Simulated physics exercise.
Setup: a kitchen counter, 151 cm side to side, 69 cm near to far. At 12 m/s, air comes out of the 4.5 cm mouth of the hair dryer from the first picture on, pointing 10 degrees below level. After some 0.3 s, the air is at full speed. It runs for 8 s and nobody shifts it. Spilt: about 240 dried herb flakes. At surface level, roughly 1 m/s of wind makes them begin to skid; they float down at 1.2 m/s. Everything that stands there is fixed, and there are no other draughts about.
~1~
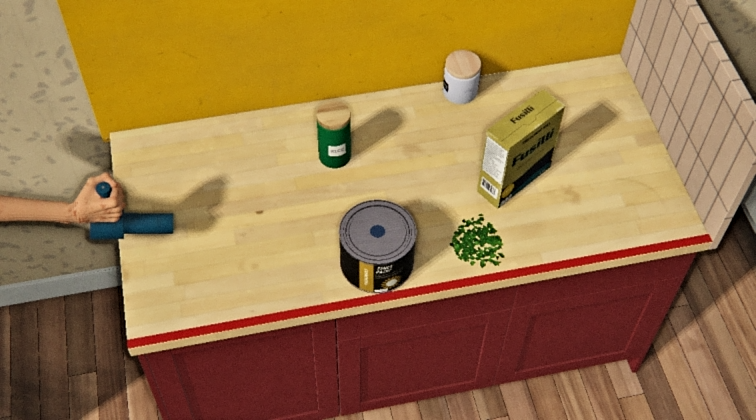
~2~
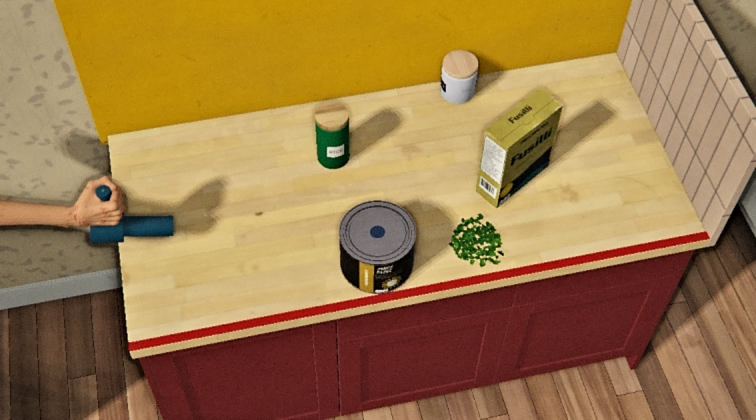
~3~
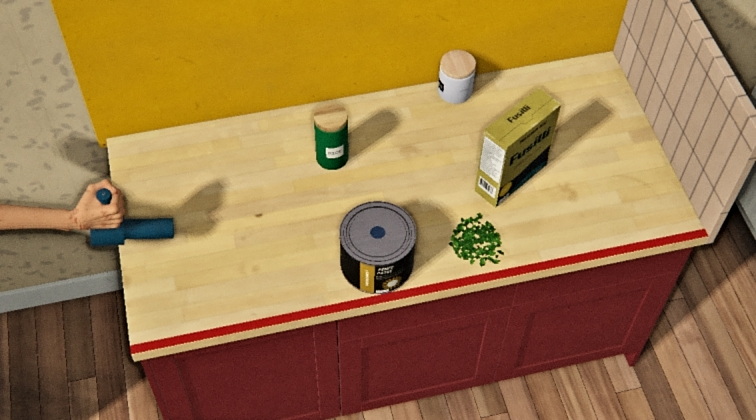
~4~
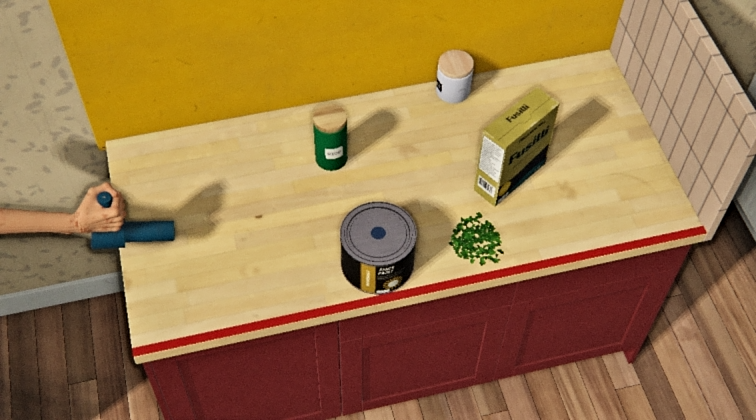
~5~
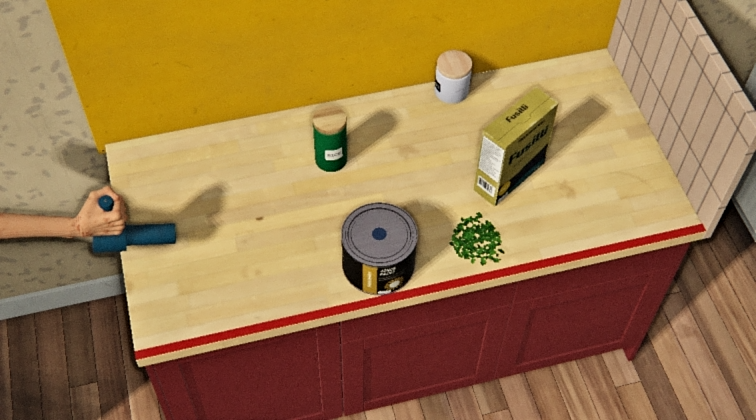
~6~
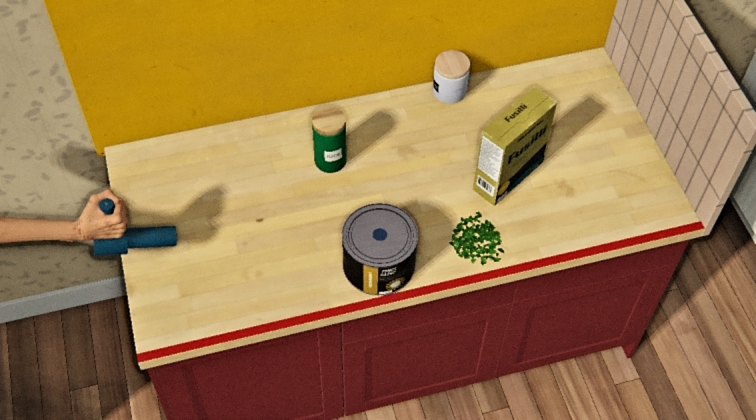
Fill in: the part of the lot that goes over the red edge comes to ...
Over a quarter.
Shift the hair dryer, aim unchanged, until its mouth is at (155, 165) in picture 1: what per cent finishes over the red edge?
Around 80 per cent would end up there.
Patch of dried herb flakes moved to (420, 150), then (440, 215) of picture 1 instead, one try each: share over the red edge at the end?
Results, one try each: 0 %, 70 %.
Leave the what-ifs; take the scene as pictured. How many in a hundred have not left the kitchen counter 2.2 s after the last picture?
About 70 per cent remain.
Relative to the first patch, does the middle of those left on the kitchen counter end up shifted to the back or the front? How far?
It has shifted to the near edge, by around 5 cm.
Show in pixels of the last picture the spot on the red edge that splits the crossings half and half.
The halfway point of the crossings is around (621, 249) in the last picture.
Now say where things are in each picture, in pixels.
The middle of the dried herb flakes is near (476, 241), none has stirred yet and the mouth of the hair dryer is at (173, 223), in the first picture.
The middle of the dried herb flakes is near (475, 241), none has stirred yet and the red edge is centred on (432, 293), in the second picture.
The middle of the dried herb flakes is near (475, 240), none has stirred yet, the top of a carton is at (523, 117) and the top of a large tin is at (378, 232), in the third picture.
The middle of the dried herb flakes is near (475, 239) and none has stirred yet, in the fourth picture.
The middle of the dried herb flakes is near (475, 239) and none has stirred yet, in the fifth picture.
The middle of the dried herb flakes is near (475, 239) and none has stirred yet, in the sixth picture.
Then, 1.2 s after the last picture, 15 % are over the red edge; the middle of those still in play is near (487, 244); 26 % have settled or left.
Then, 2.2 s after the last picture, 30 % are over the red edge; the middle of those still in play is near (487, 251); 45 % have settled or left.
Then, 4.1 s after the last picture, 41 % are over the red edge; the middle of those still in play is near (487, 251); 62 % have settled or left.
Then, 7.7 s after the last picture, at the end, 47 % are over the red edge; the middle of those still in play is near (488, 249).
